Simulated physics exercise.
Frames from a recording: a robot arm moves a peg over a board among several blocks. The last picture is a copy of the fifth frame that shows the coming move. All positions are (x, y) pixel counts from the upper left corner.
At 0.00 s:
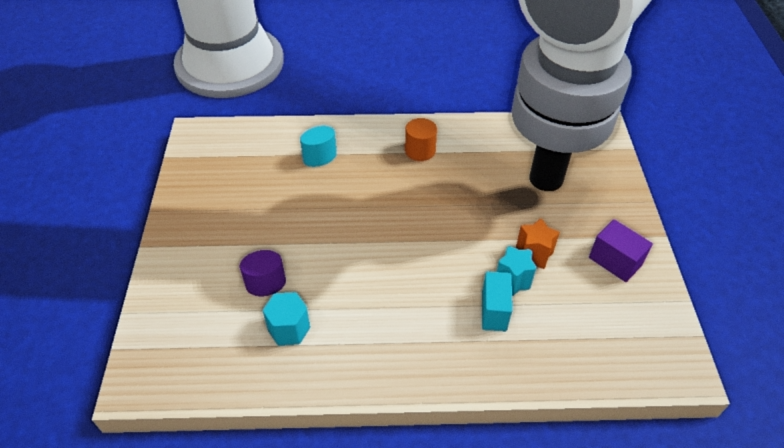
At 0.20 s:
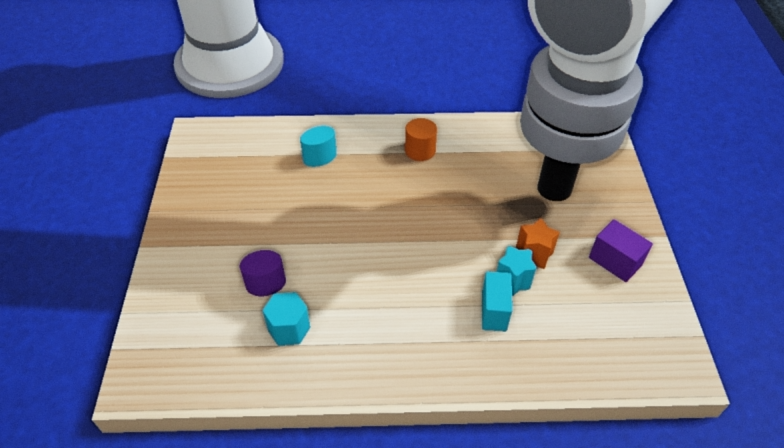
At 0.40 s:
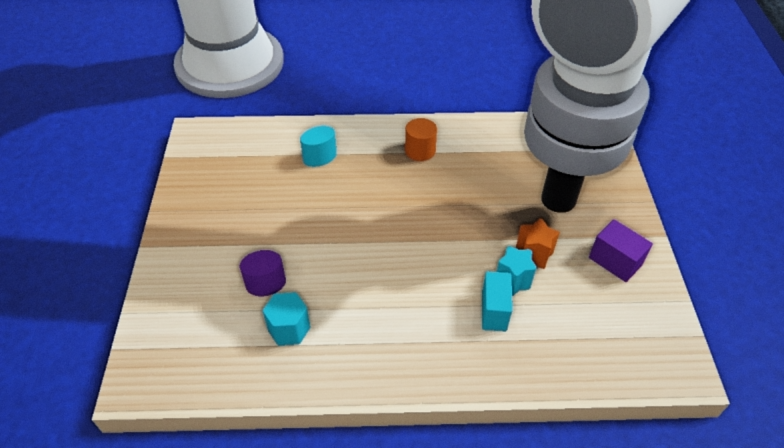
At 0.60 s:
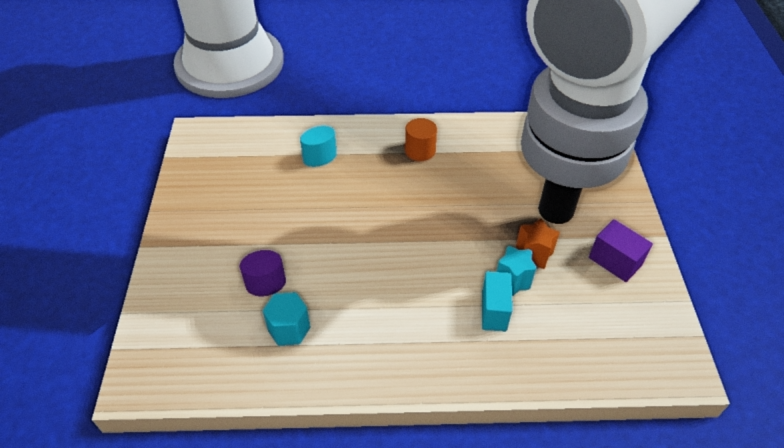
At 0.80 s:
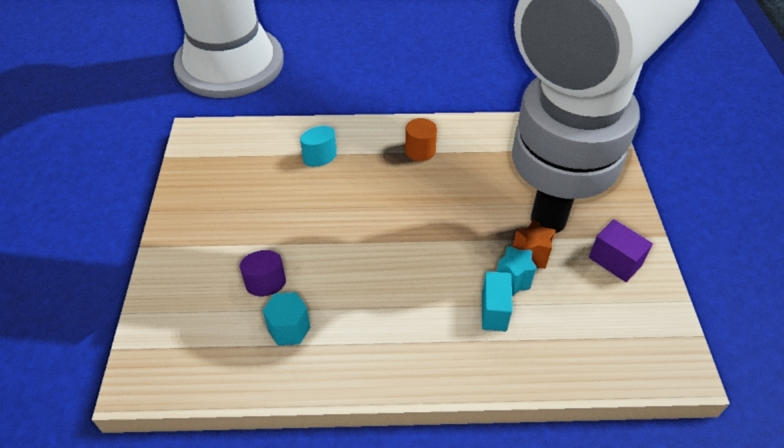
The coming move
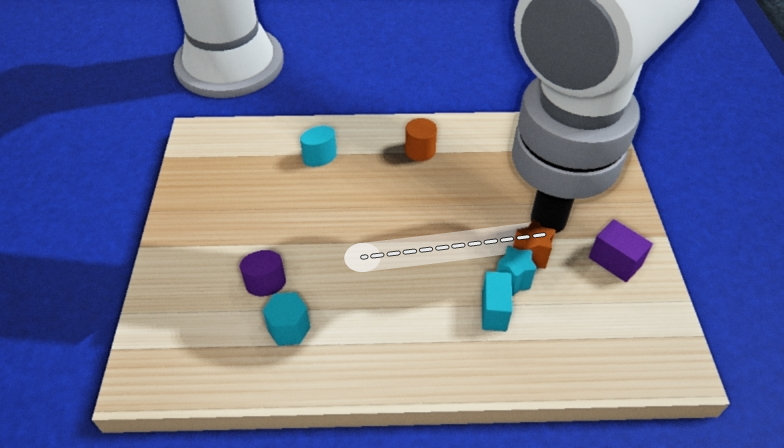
A grey and white robot arm with a black peg works over a pale wooden board on a blue surface, seen from above at an angle by a still camera. An orange star, turquoise star and turquoise rectangular block cluster right of centre, a purple block beside them, with cylinders and a turquoise hexagonal block elsewhere. The peg moves slightly right and nearer, then back left, nudging the orange star slightly left.
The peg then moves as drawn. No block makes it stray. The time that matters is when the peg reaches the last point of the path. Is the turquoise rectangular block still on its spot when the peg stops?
Yes, that is what happens.
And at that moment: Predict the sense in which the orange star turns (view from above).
From above, the orange star will be seen to turn anti-clockwise.
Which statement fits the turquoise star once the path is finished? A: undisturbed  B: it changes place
The answer is B.
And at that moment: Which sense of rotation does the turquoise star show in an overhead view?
The twist is clockwise.
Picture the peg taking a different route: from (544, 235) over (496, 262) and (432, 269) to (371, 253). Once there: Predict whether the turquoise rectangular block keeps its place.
The turquoise rectangular block is moved.
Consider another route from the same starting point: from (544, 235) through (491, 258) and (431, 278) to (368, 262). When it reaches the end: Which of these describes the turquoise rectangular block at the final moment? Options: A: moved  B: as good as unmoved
I choose A.
The line goes straight from (544, 235) to (363, 257).
The first path, step by step. One third of the way, peg (487, 228); turquoise star (521, 269), turned 20° clockwise; orange star (521, 242), turned 60° anticlockwise.
Two thirds of the way, peg (423, 236); turquoise star (521, 269), turned 20° clockwise; orange star (521, 242), turned 60° anticlockwise.
At the end, peg (362, 243); turquoise rectangular block unmoved; turquoise star (521, 269), turned 20° clockwise; orange star (521, 242), turned 60° anticlockwise.
